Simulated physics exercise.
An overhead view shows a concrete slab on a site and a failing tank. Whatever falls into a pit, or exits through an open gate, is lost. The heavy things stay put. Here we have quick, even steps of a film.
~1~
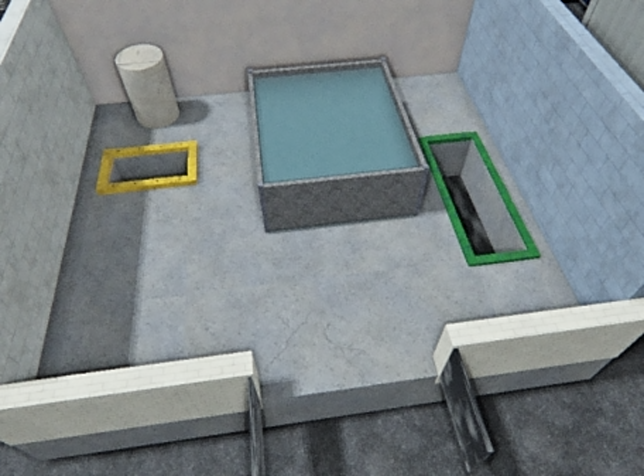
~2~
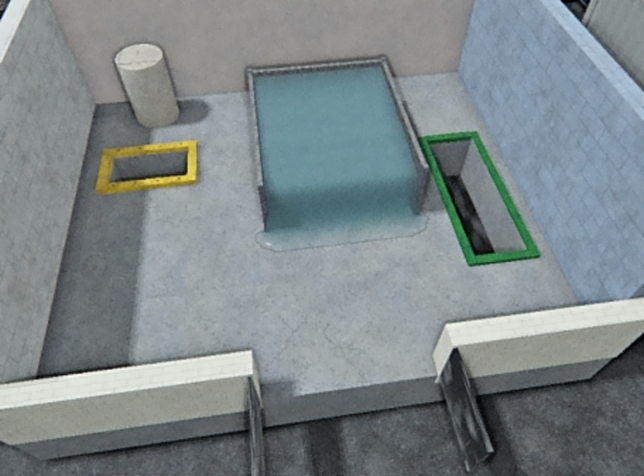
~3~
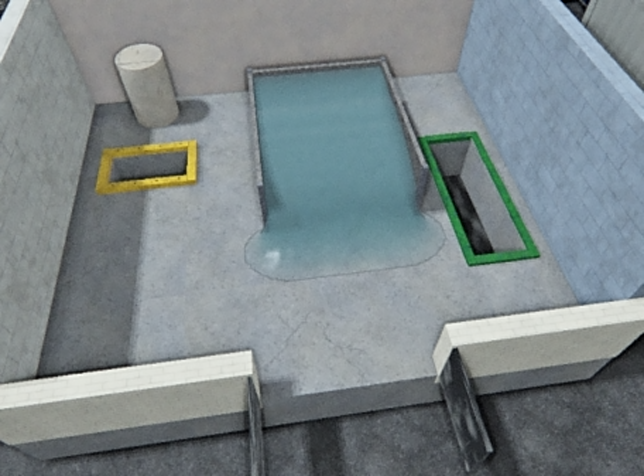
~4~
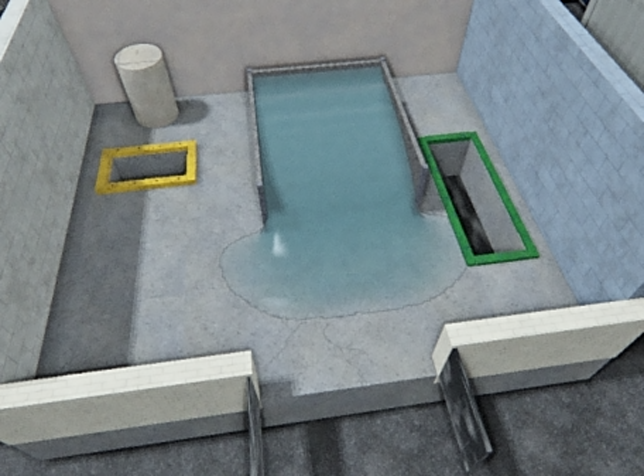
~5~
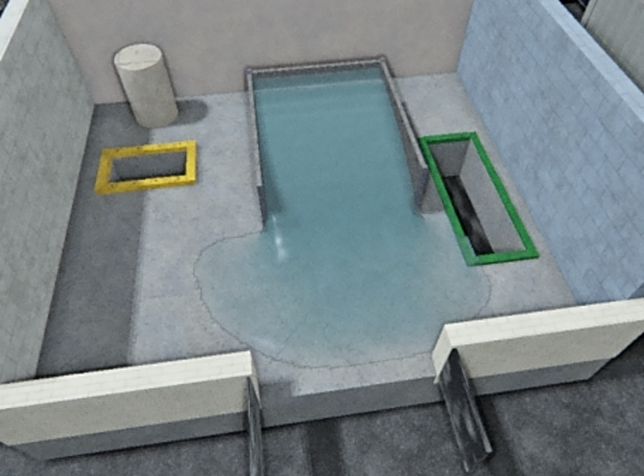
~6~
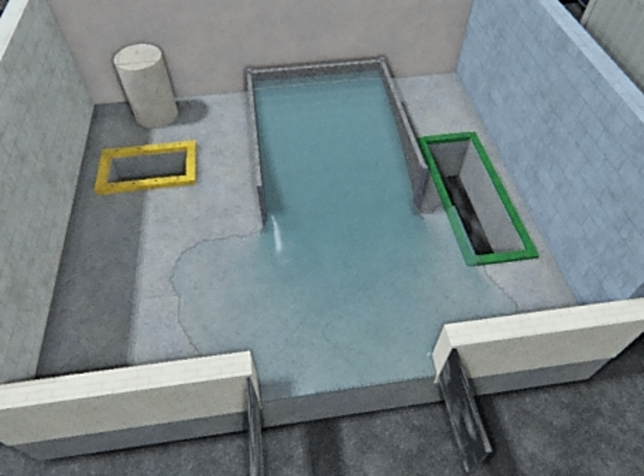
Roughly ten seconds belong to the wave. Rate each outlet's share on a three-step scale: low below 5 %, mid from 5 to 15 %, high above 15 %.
Scale: Gate - high, yellow pit - low, green pit - mid.
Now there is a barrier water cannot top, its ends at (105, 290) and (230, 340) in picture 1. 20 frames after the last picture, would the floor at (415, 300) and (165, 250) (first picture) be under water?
Going one by one, you'd find the first inundated and then the other inundated.
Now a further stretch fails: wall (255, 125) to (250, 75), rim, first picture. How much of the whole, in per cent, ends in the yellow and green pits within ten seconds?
The yellow pit takes 35 per cent and the green pit 4 per cent.
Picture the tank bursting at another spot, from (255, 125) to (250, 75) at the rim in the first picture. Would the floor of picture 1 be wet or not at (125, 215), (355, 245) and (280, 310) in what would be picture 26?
First spot submerged, second spot spared, third spot spared.
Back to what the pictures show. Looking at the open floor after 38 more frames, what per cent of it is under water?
That works out to some 85 in a hundred.
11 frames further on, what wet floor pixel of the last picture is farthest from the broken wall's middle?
Estimated pixel: (28, 412).
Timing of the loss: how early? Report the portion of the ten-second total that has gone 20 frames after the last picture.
By then, close to 65 % of it.
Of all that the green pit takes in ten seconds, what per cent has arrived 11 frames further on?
I'd put it at 10 percent.
A moment on, water covers 35 % of the floor; the gate 11 %, the yellow pit 0 %, the green pit 0 %.
Next, water covers 40 % of the floor; the gate 25 %, the yellow pit 0 %, the green pit 1 %.
Then, water covers 60 % of the floor; the gate 41 %, the yellow pit 0 %, the green pit 4 %.
Later, water covers 85 % of the floor; the gate 52 %, the yellow pit 0 %, the green pit 8 %.
In the end, water covers 95 % of the floor; the gate 60 %, the yellow pit 0 %, the green pit 9 %.
